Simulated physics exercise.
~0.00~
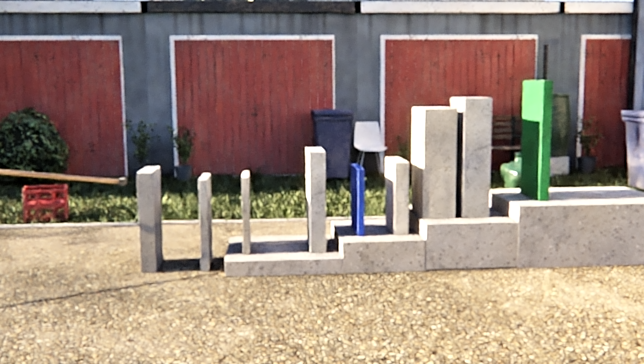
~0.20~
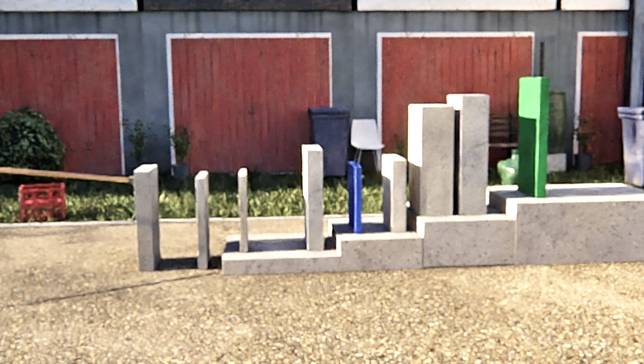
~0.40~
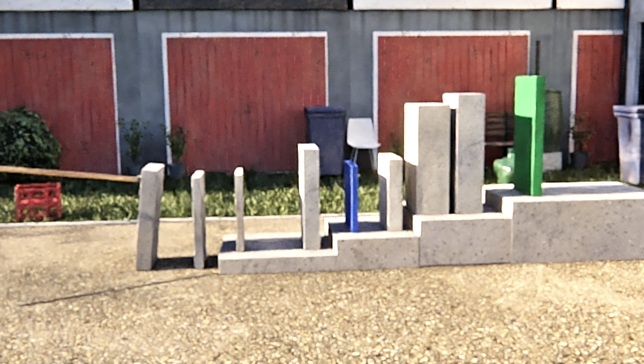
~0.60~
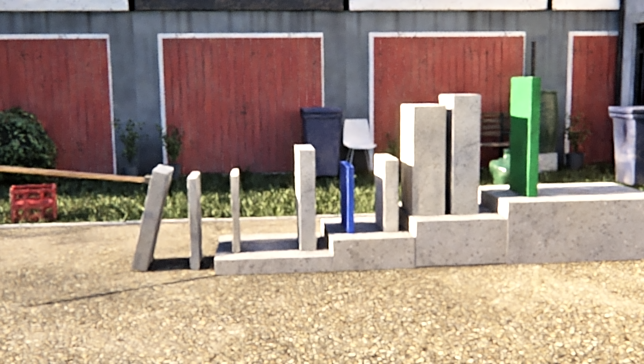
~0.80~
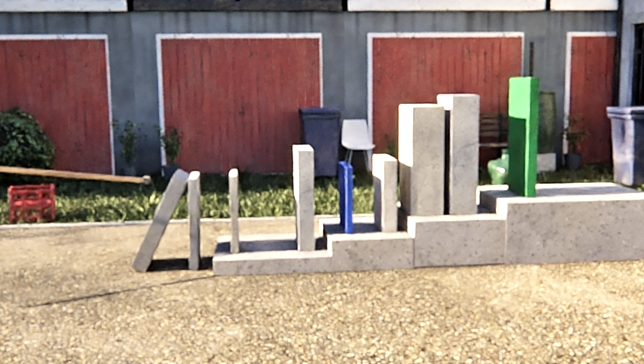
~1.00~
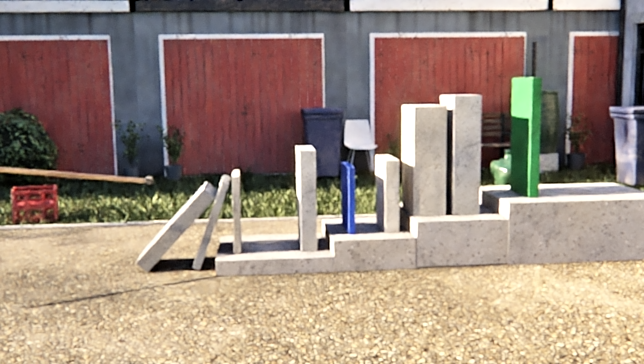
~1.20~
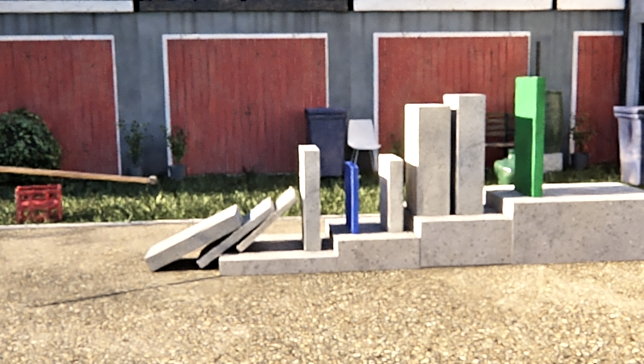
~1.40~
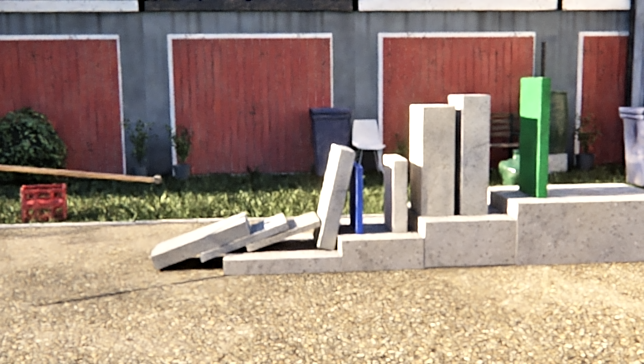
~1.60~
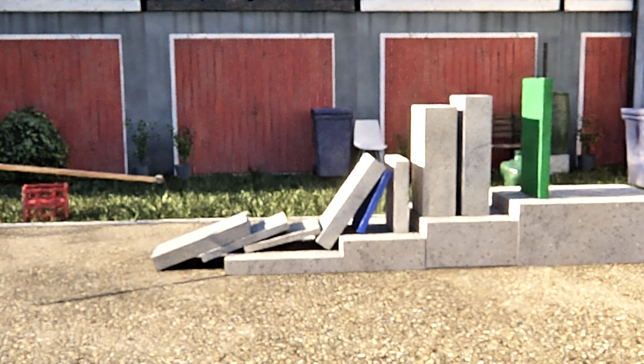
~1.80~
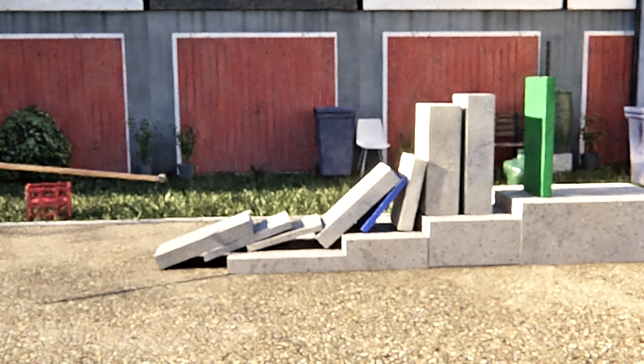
Grey stone slabs of differing sizes stand in a row on a gravel yard and up low steps rising to the right, seen from the side by a slightly swaying camera. A slim blue slab stands mid-row and a green one on the top step, with red garage doors behind and a pole and red crate at left. The leftmost slab tips right and knocks down the two thin ones beside it. A taller slab then leans into the blue one, which tilts against the next. At the end these lean together, while two large grey slabs and the green one remain upright.
